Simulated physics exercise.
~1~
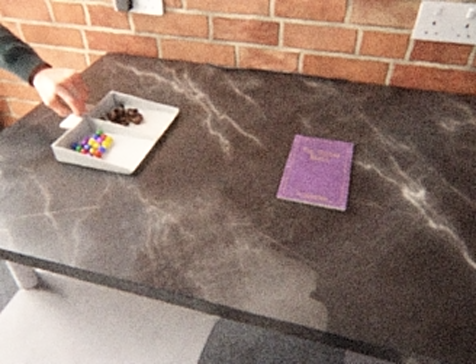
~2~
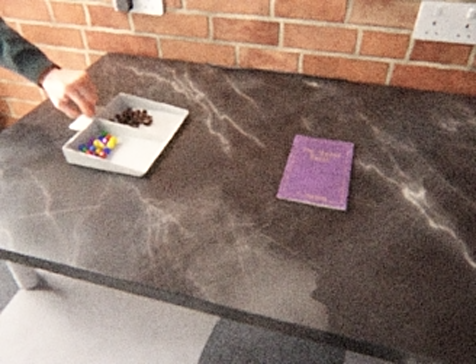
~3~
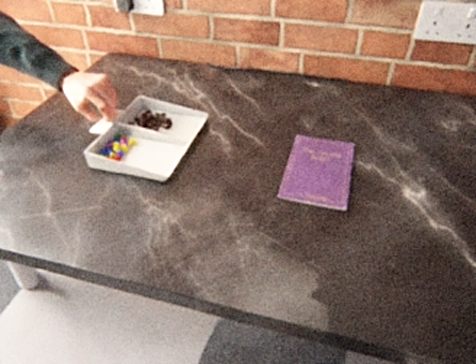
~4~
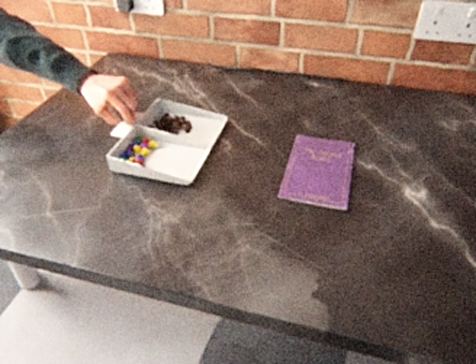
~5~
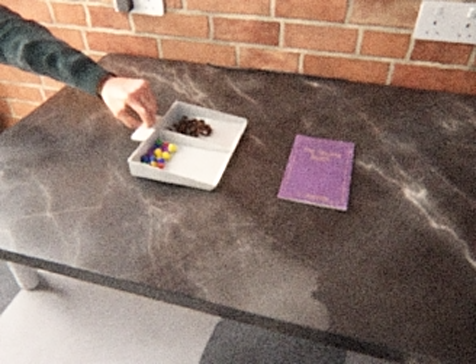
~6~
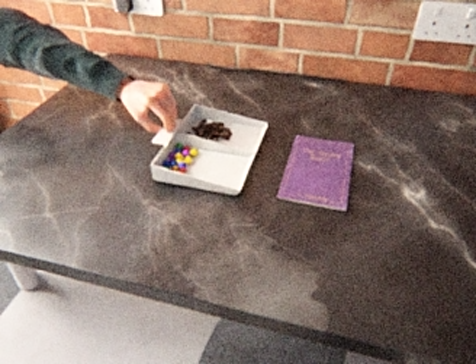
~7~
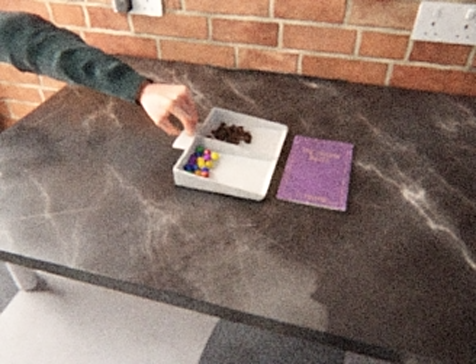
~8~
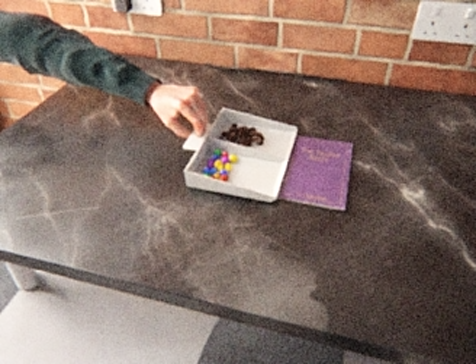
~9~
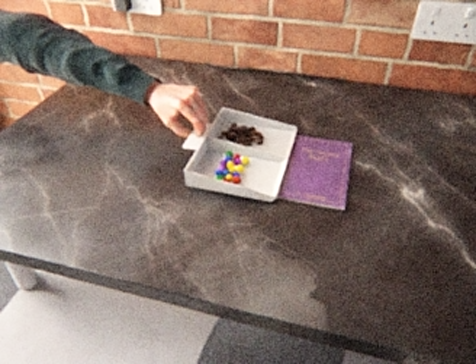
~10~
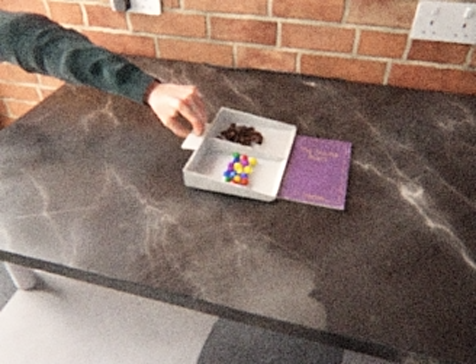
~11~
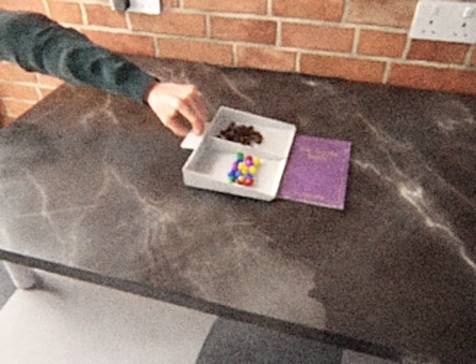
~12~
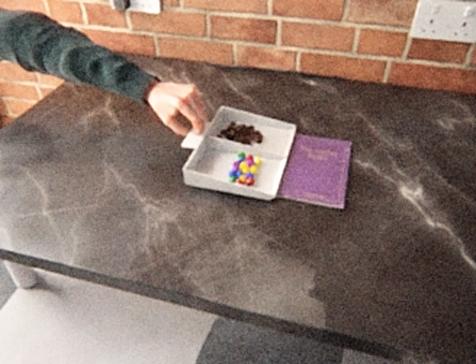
A hand pushes a divided tray right until it meets a purple book, shifting colourful beads.
